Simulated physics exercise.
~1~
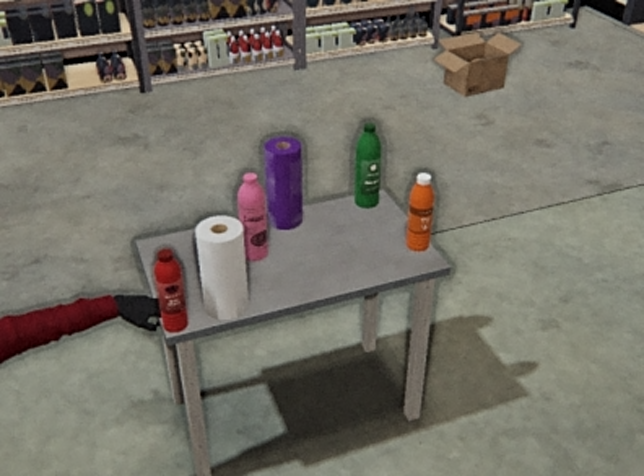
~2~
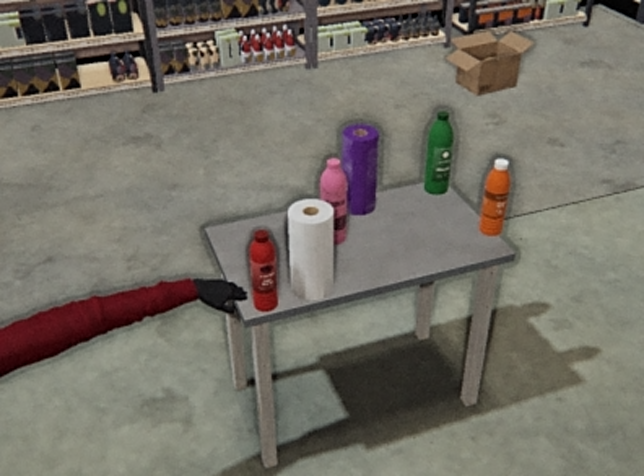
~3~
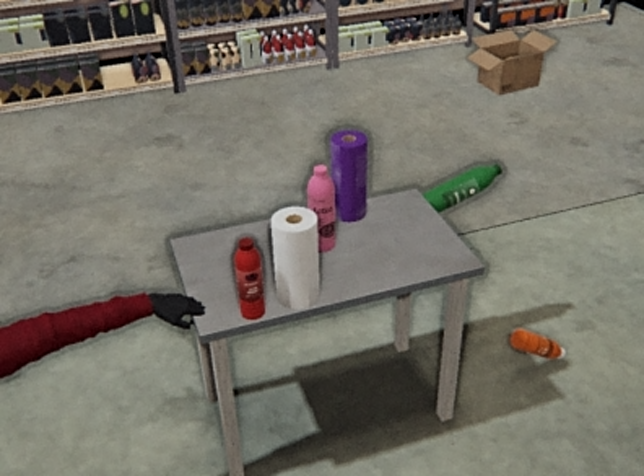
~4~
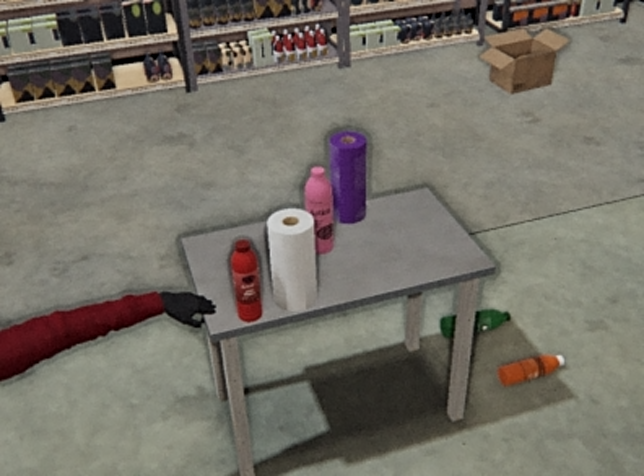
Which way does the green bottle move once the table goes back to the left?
The green bottle moves down, dropping off the table to the floor.
